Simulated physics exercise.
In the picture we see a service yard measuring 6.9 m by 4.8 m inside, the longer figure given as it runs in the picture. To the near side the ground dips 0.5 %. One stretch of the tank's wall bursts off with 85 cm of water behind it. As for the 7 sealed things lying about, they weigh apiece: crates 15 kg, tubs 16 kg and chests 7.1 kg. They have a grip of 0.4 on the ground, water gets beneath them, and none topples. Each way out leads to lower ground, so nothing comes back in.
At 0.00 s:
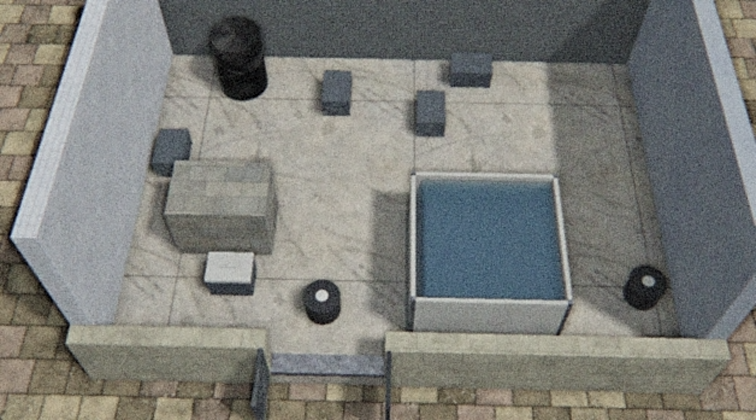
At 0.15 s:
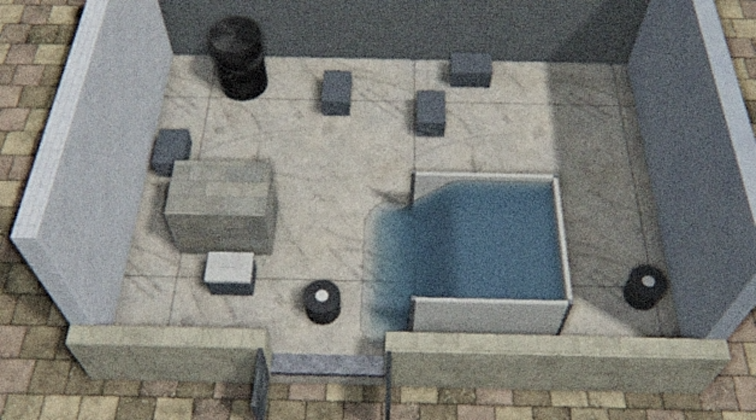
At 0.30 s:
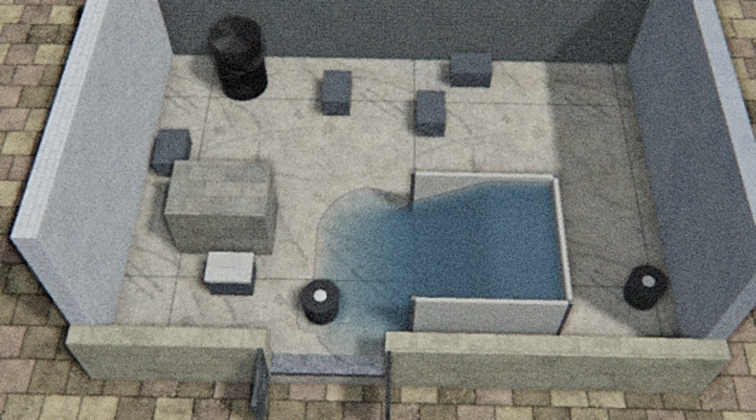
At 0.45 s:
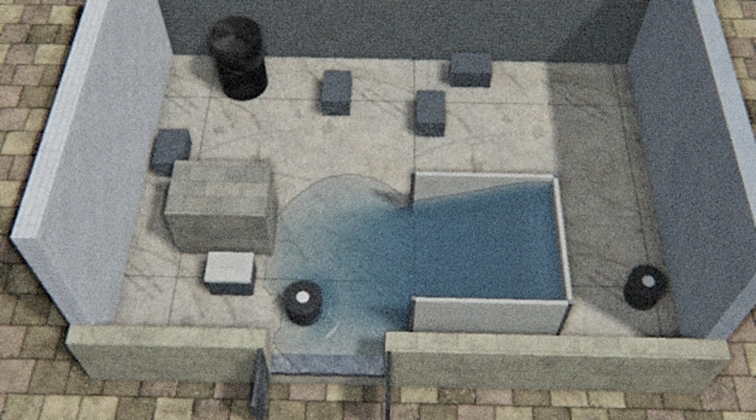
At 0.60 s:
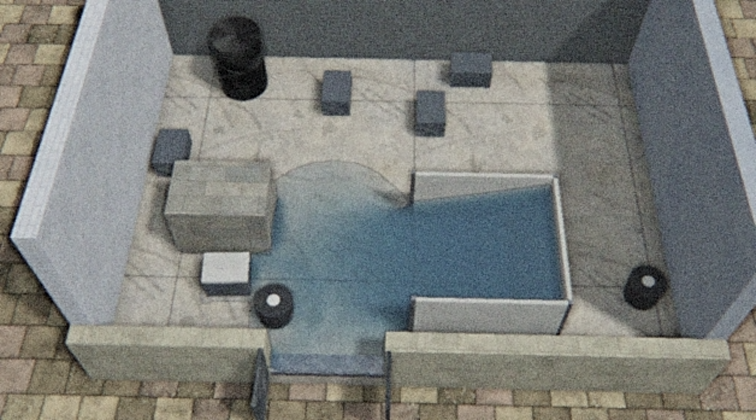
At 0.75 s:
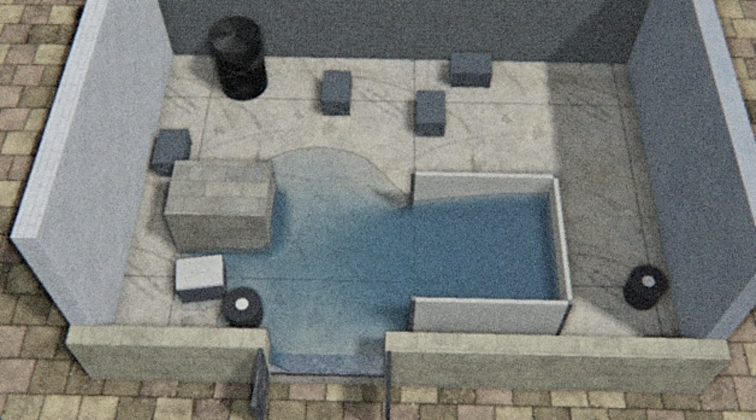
Water bursts from the tank, spreads left and pushes a tub, then a pale chest.
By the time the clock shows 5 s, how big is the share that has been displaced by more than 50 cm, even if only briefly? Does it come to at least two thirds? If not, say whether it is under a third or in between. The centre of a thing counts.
Yes, two thirds or more.
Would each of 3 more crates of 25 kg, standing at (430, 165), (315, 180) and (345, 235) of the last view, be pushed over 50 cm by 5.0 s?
Check, in order - not exceeded, exceeded, exceeded.
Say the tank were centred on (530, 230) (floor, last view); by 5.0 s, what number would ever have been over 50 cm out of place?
Then 6 of them would.
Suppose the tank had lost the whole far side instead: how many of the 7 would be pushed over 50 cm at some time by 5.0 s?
You'd get 5 in that case.
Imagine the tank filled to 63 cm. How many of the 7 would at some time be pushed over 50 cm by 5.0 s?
Count under that change: 4.
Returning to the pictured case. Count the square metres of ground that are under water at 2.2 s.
Somewhere about 17 m2, give or take.
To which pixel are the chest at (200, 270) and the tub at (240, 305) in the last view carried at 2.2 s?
Near (144, 210) and (132, 267).
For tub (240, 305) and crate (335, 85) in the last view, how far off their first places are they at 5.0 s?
Shifts in order: 400 cm; 200 cm.
After 1.1 s 2 of 7 are over 50 cm from their spots; 0 afloat.
After 2.2 s 2 of 7 are over 50 cm from their spots; 3 afloat.
After 3.5 s 4 of 7 are over 50 cm from their spots; 3 afloat.
After 5.0 s 6 of 7 are over 50 cm from their spots, and 6 have been at some point; 4 afloat.
